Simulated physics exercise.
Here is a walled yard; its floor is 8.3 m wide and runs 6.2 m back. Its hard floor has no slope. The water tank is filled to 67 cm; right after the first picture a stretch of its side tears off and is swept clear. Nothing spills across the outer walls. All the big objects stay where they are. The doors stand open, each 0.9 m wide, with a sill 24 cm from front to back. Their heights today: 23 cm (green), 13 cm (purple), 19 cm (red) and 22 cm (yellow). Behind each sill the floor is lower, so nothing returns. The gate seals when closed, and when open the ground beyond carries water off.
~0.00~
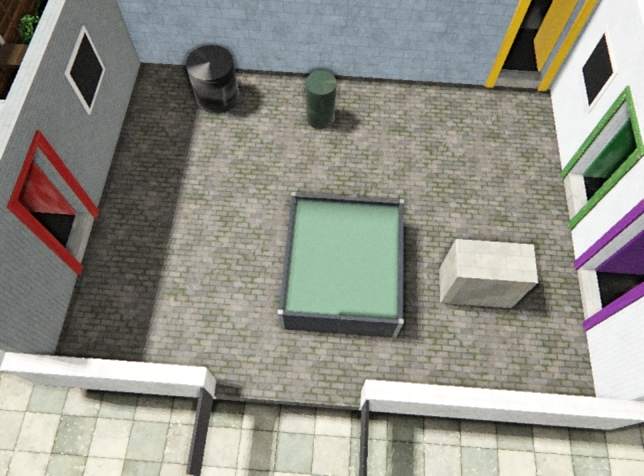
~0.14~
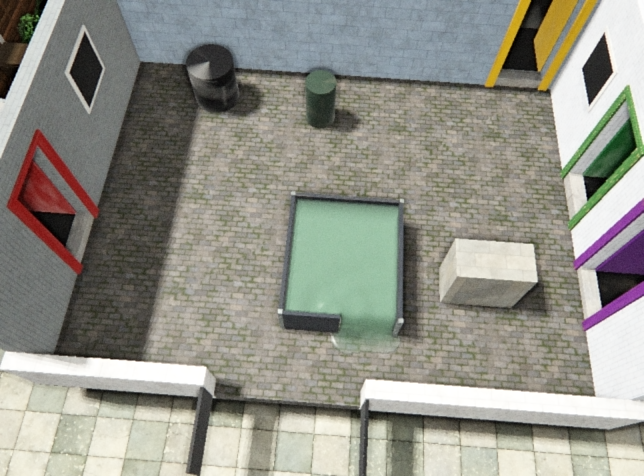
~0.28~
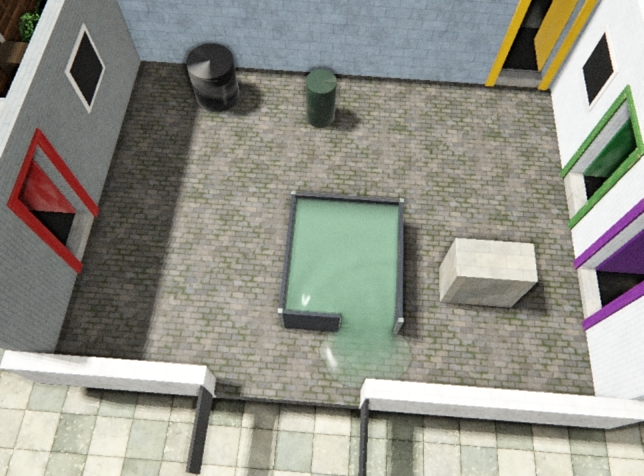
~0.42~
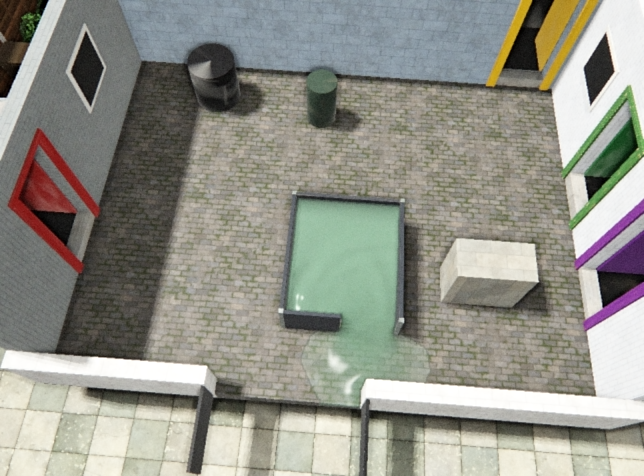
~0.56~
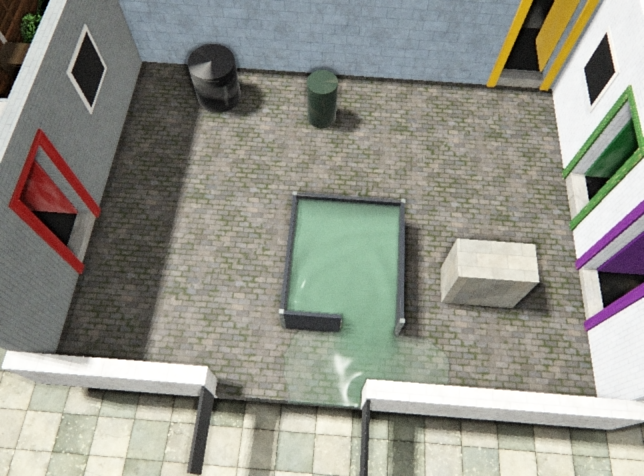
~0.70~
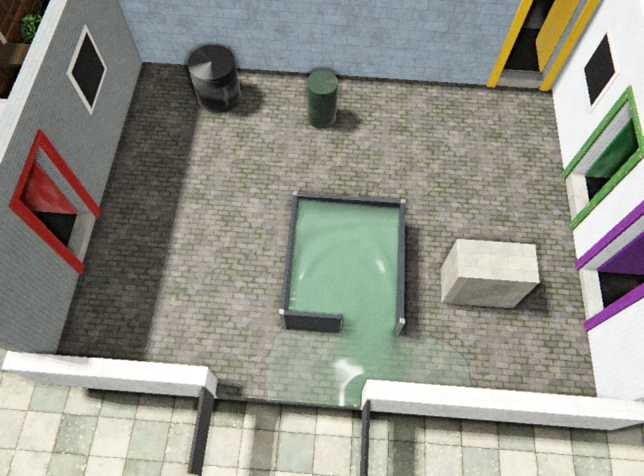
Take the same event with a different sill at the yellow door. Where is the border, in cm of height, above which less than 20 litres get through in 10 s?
At least 6 cm or so.
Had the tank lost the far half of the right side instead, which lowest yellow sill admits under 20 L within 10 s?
Then roughly 21 cm.
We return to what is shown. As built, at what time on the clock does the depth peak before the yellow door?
Around 5.0 s.
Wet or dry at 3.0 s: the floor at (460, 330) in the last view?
It is flooded.
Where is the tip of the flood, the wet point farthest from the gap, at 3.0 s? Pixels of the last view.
Around (566, 184).
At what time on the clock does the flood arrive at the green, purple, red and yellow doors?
Green 2.8 s, purple 2.0 s, red not in the 10 s, yellow 4.5 s.
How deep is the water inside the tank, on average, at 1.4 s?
About 46 cm.
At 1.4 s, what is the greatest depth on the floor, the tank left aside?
Up to some 47 cm.
After 1.4 s water covers 10 % of the floor, deepest (47 cm) near (383, 392); it has not reached the yellow door.
After 3.0 s water covers 20 % of the floor, deepest (28 cm) near (371, 391); it has not reached the yellow door.
After 10.0 s water covers 50 % of the floor, deepest (9 cm) near (371, 391); 7 cm at the yellow door, 0 litres in over its 22 cm sill.
At the yellow door as built, the water arrived by 4.4 s and peaked near 10 cm at 5.0 s.
With a sill of 4.5 cm, 40 litres would have come in within the 10 s; with 6.5 cm, 12 litres. So under 20 litres takes about 6 cm.
